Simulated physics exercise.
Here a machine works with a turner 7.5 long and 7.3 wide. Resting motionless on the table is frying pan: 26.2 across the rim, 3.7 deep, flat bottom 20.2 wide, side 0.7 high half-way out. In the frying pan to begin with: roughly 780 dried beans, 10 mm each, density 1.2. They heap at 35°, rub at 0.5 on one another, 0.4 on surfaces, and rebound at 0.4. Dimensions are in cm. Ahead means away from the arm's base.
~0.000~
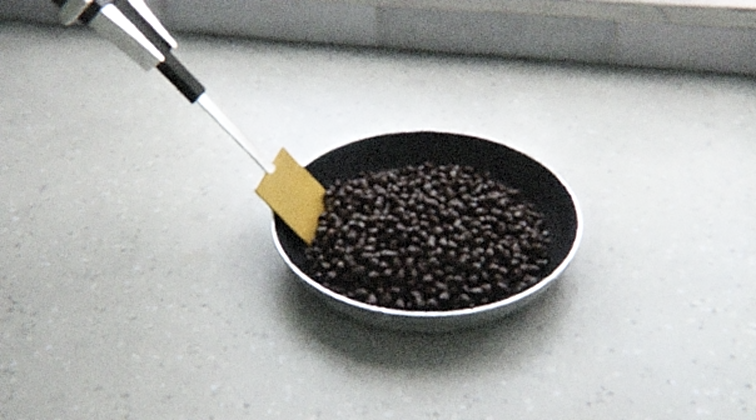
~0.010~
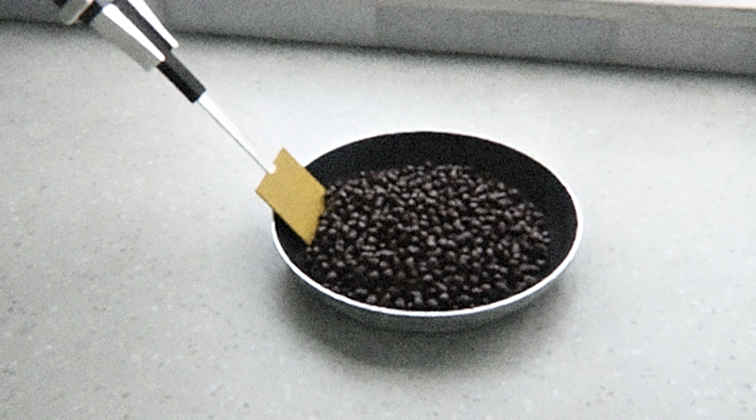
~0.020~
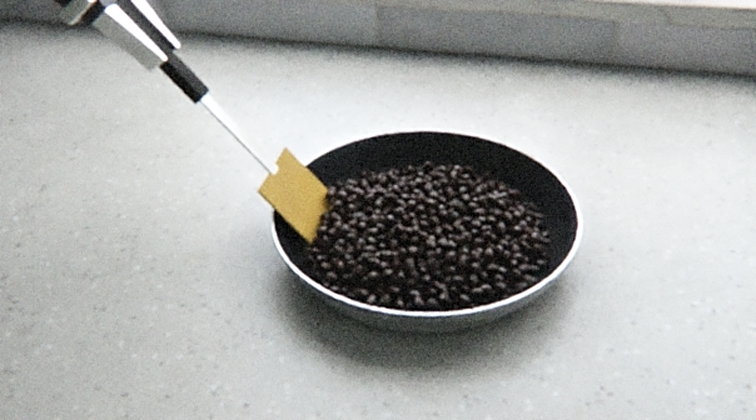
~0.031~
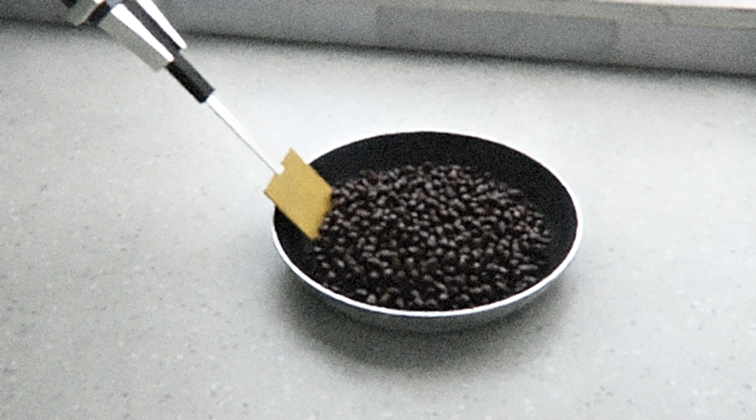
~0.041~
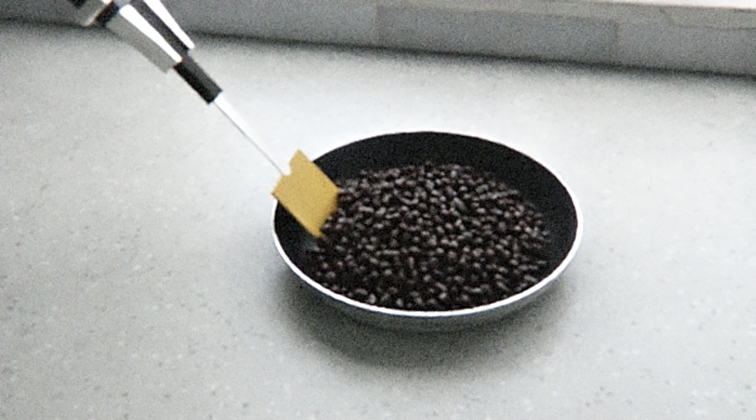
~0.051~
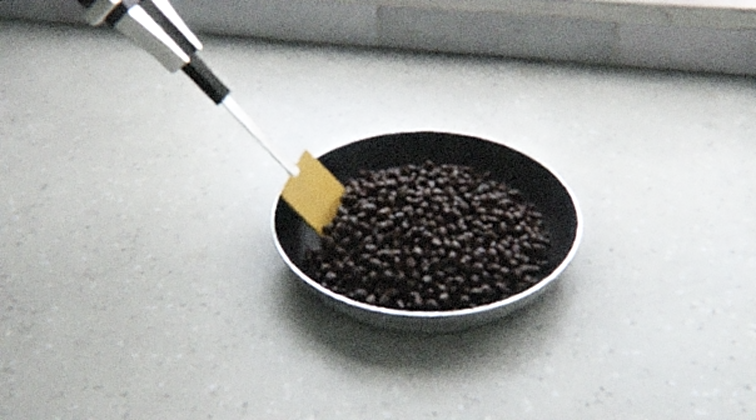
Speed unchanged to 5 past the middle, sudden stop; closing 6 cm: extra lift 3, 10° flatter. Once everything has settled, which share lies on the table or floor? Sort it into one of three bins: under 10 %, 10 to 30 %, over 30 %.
Bin: Under 10 %.
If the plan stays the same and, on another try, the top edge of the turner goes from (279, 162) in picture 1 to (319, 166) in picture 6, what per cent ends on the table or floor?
About 10 per cent.
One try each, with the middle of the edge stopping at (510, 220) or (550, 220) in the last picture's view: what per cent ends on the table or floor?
Close to 5 and close to 20 per cent, respectively.
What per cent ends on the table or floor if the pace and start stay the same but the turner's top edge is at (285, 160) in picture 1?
About 0%.
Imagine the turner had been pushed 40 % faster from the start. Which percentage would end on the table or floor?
Roughly 10 in a hundred.
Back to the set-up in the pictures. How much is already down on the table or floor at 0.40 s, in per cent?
That would be near 0 per cent, give or take.
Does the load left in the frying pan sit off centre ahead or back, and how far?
About 4.0 cm ahead.
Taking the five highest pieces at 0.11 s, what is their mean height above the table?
Estimated height above table: Approx. 5 cm.
After 0.11 s, sloping 50°, highest piece 5 above the table; 779 in the frying pan.
After 0.17 s, sloping 46°, highest piece 5 above the table; 779 in the frying pan.
After 0.40 s, sloping 40°, highest piece 5 above the table; 769 in the frying pan, 8 on the table or floor, 2 on the blade or in flight.
After 1.45 s, sloping 40°, highest piece 4 above the table; 766 in the frying pan, 13 on the table or floor.
In the end, 766 in the frying pan, 13 on the table or floor. That is 2 % on the table or floor.
